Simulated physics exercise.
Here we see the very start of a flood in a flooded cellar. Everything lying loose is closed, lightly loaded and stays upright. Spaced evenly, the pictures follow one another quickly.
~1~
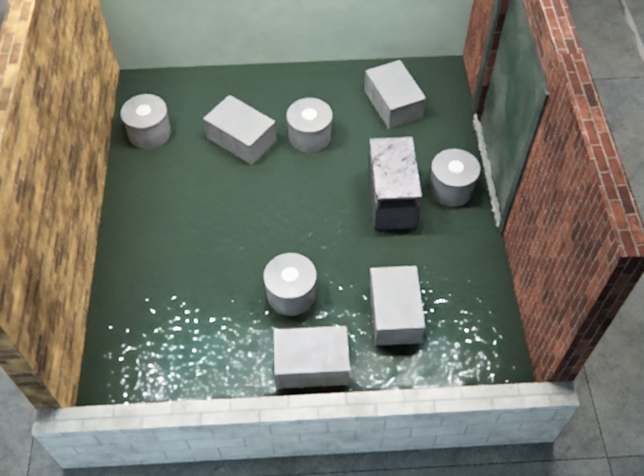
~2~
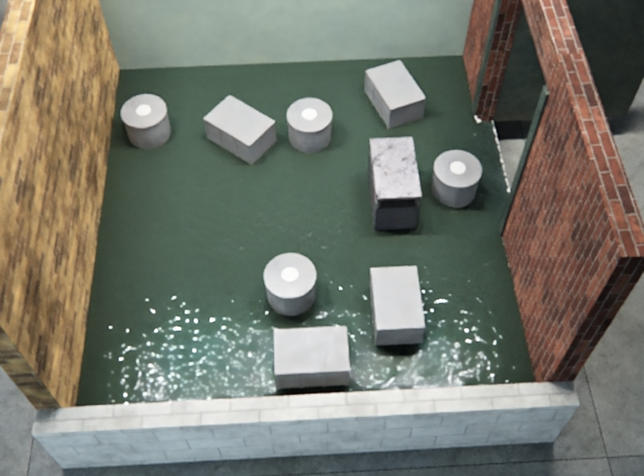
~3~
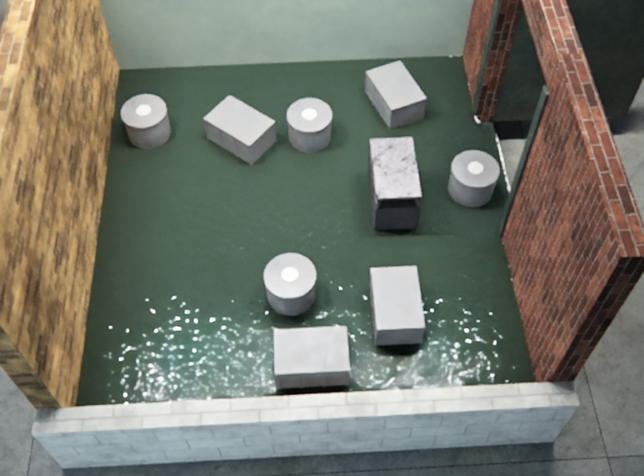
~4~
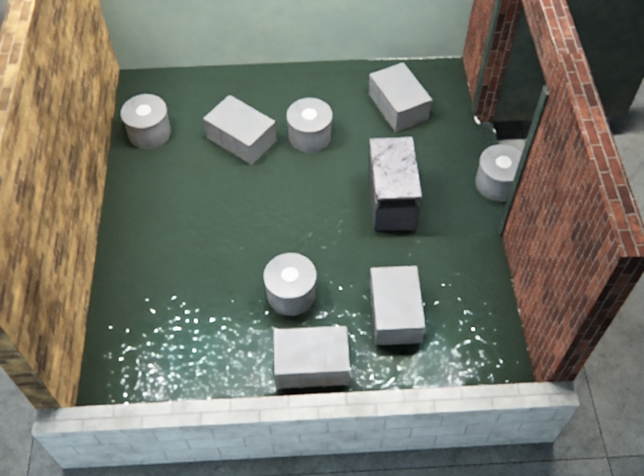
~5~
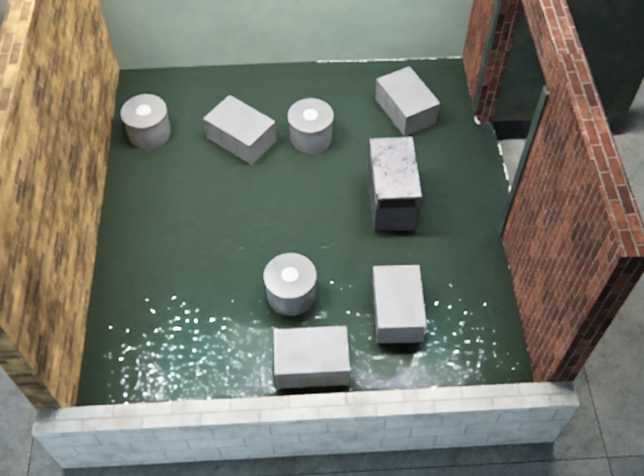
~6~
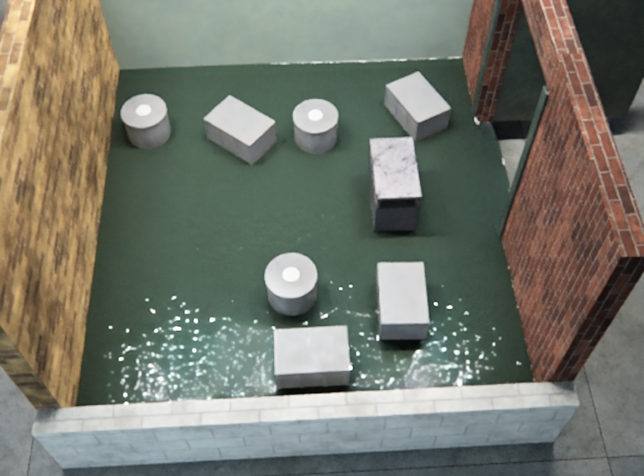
A walled cellar flooded with dark green water is seen from a fixed, high viewpoint, with brick on the right. Pale grey cylinders and box-like crates sit scattered across the water, with a marble-patterned block right of centre. The green door panel at right opens, the nearest cylinder slides right and out through the gap, then the upper-right crate drifts right and turns slightly while others barely shift.
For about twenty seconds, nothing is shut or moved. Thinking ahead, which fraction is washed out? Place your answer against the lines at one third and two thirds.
It sits at or past the two-thirds line.
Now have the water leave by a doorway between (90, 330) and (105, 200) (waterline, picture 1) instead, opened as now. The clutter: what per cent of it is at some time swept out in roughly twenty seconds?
Roughly 60 in a hundred.
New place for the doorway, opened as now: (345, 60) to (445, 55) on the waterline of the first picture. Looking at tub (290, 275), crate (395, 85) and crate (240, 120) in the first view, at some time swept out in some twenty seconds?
The first never exits, the second exits, the third exits.
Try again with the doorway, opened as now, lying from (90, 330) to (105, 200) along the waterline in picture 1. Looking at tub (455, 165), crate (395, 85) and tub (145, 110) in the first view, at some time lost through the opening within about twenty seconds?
Sequentially: Remains indoors, remains indoors, leaves the room.
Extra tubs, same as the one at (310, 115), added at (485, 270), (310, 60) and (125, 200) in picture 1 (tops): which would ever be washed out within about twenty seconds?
Result, in sequence: Ends up outside; ends up outside; never gets out.
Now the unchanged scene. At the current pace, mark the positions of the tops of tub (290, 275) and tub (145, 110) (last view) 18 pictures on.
Estimated: (365, 249); (168, 106).
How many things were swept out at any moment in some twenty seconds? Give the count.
6.
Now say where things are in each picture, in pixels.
In the first frame, a crate at (395, 84), afloat; a crate at (397, 297), afloat; 0 of 8 have shifted.
In the second frame, a crate at (395, 84), afloat; a crate at (397, 297), afloat; 0 of 8 have shifted.
In the third frame, a crate at (396, 85), afloat; a crate at (397, 297) floats; 1 of 8 have shifted.
In the fourth frame, a crate at (400, 87), afloat, close to its start; a crate at (397, 297) floats; 2 of 8 have shifted.
In the fifth frame, a crate at (408, 91) floats, close to its start; a crate at (399, 296) floats; 2 of 8 have shifted.
In the sixth frame, a crate at (418, 96), afloat, close to its start; a crate at (403, 292), afloat, close to its start; 4 of 8 have shifted.
A moment on, 2 of 8 are out; 6 afloat.
Next, 4 of 8 are out; 4 afloat.
Later, 6 of 8 are out; 2 afloat.
In the end, 6 of 8 are out; 2 afloat.
